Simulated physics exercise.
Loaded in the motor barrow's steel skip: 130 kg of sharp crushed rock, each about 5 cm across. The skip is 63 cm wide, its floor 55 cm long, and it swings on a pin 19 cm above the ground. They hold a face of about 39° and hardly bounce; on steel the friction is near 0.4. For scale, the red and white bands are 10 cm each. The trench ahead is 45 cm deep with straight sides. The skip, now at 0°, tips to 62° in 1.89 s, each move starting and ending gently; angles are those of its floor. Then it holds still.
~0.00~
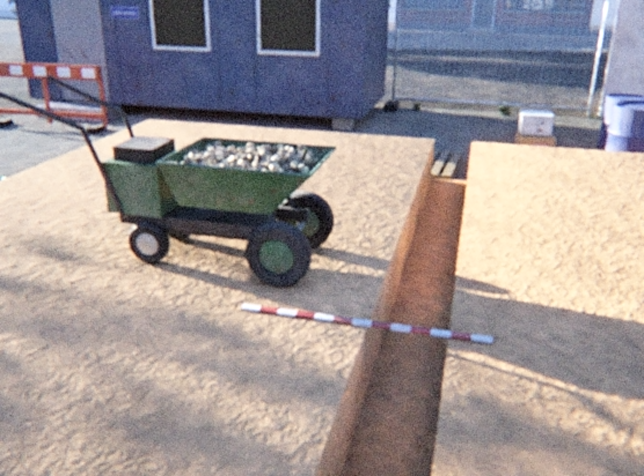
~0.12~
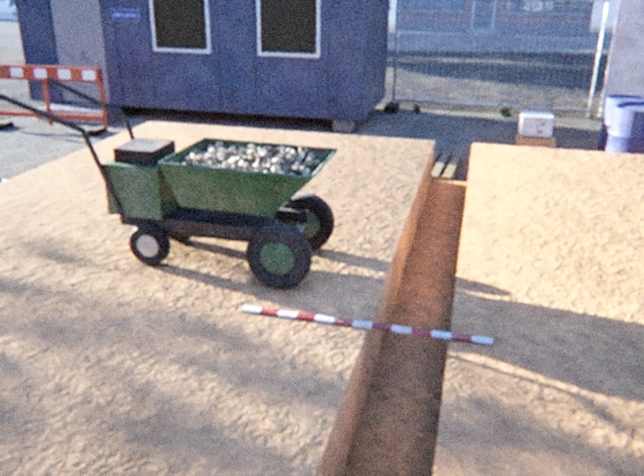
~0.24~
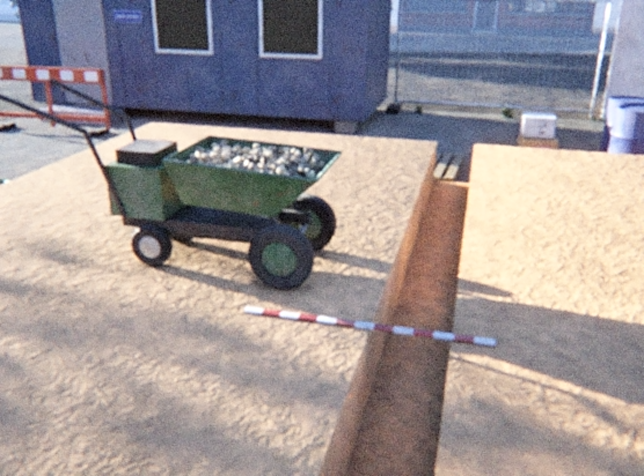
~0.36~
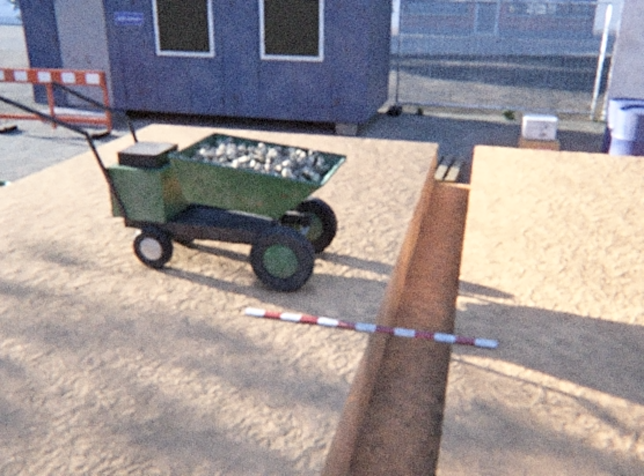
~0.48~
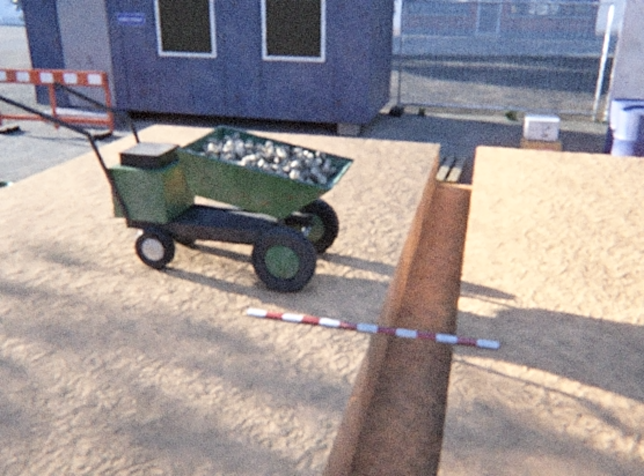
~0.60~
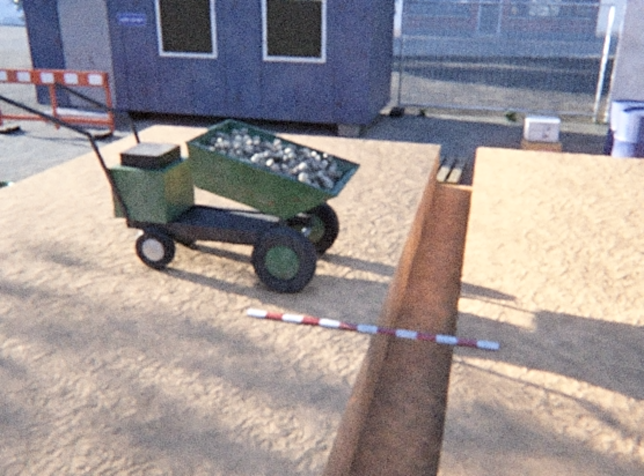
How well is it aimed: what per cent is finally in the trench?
Some 79 per cent of it.
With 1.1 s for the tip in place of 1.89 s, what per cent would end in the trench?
It would be near 80 per cent.
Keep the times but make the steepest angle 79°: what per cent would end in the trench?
It would be near 100 per cent.
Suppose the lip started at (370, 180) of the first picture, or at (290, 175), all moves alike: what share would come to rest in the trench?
First some 50, then 60 per cent.
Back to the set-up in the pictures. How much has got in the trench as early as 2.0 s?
Some 15 per cent.
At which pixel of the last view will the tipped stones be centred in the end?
Around (419, 341).
After 1.4 s the floor is at 52°; 100 % in the skip; the foremost stones are at (381, 216).
After 2.0 s the floor is at 62°; 80 % in the skip, 3 % short of the trench, 17 % in the trench; the foremost stones are at (444, 352).
After 2.3 s the floor is at 62°; 53 % in the skip, 3 % short of the trench, 44 % in the trench; the foremost stones are at (450, 355).
After 4.3 s the floor is at 62°; 20 % in the skip, 1 % short of the trench, 79 % in the trench; the foremost stones are at (452, 345).
